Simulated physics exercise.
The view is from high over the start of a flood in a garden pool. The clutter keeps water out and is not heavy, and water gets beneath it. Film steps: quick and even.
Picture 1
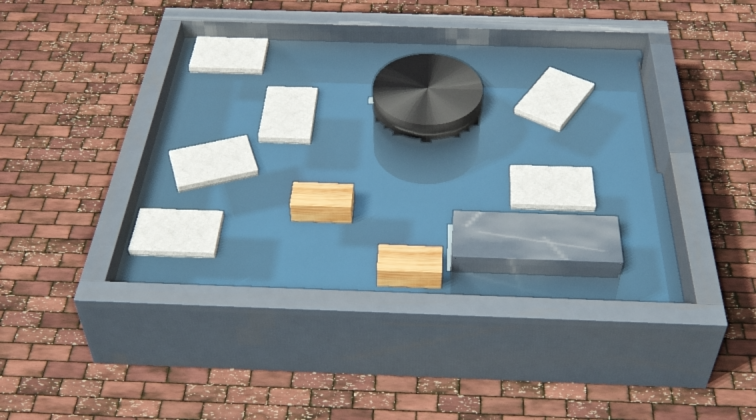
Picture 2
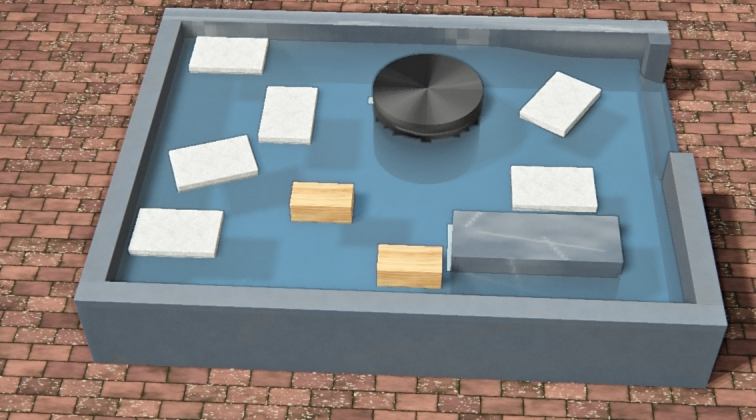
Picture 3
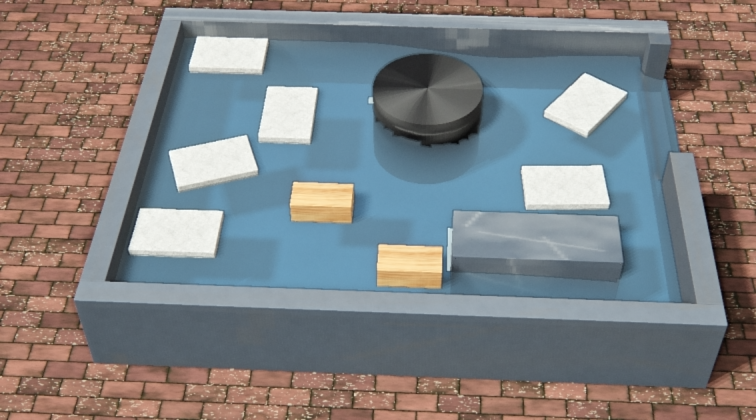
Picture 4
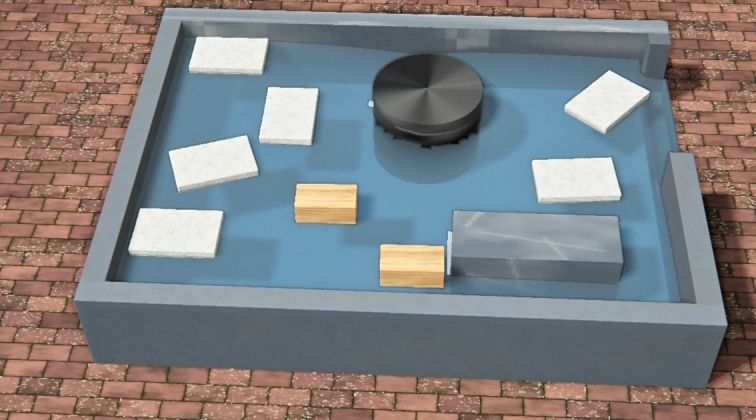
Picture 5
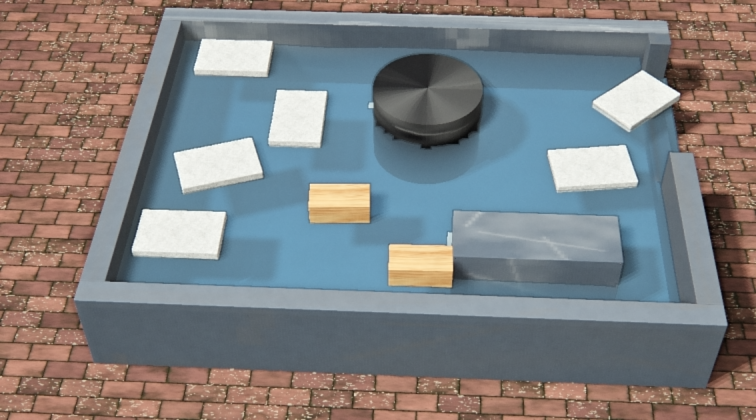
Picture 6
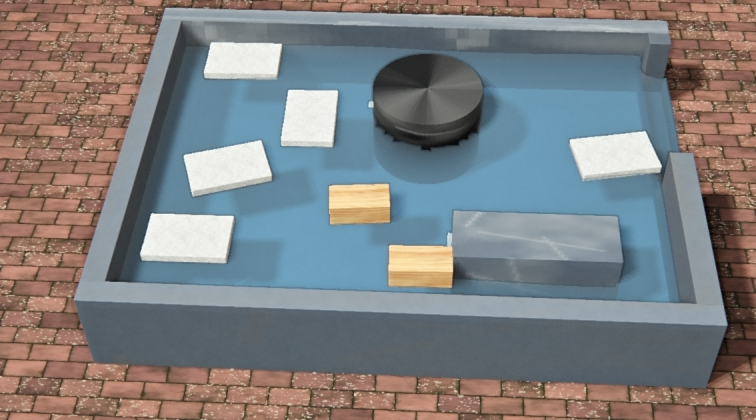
In the video, a section of the right wall of a blue water-filled pool opens, and white slabs and wooden blocks drift rightward; the upper-right slab leaves through the gap while the dark round object stays put.
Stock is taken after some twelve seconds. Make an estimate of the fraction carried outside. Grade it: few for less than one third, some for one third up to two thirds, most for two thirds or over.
Grade: Some.
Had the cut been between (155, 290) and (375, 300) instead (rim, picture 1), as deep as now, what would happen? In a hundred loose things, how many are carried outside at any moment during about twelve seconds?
Estimated share: Around 80 %.
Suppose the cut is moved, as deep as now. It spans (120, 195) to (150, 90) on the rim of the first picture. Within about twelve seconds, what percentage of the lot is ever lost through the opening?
Roughly 60 in a hundred.
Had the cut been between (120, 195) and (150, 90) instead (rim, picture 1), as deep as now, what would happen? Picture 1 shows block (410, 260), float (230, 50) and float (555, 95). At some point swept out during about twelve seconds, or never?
Note - 1: Retained; 2: Escaped; 3: Retained.
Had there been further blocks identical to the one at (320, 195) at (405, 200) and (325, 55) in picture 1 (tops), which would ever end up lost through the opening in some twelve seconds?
Following the list, the first is escaping and the second is escaping.
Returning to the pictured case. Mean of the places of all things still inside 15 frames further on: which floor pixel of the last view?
I'd say somewhere close to (364, 202).
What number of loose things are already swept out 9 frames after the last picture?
Tally: 2.
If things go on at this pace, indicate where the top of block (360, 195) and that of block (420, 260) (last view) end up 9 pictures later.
Estimated positions: (492, 174); (389, 256).
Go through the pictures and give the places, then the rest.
In the first frame, a float at (552, 185) floats; a block at (322, 195) floats; 0 of 8 have shifted.
In the second frame, a float at (554, 186), afloat; a block at (322, 195) floats; 0 of 8 have shifted.
In the third frame, a float at (565, 184), afloat, close to its start; a block at (322, 195) floats; 2 of 8 have shifted.
In the fourth frame, a float at (576, 177) floats, close to its start; a block at (326, 196), afloat; 2 of 8 have shifted.
In the fifth frame, a float at (593, 165) floats, a stride from its start; a block at (340, 195) floats, close to its start; 5 of 8 have shifted.
In the sixth frame, a float at (615, 153) floats, a stride from its start; a block at (359, 196), afloat, close to its start; 7 of 8 have shifted.
A moment on, 2 of 8 are out; 6 afloat.
Next, 2 of 8 are out; 6 afloat.
Later, 2 of 8 are out; 6 afloat.
In the end, 3 of 8 are out; 5 afloat.
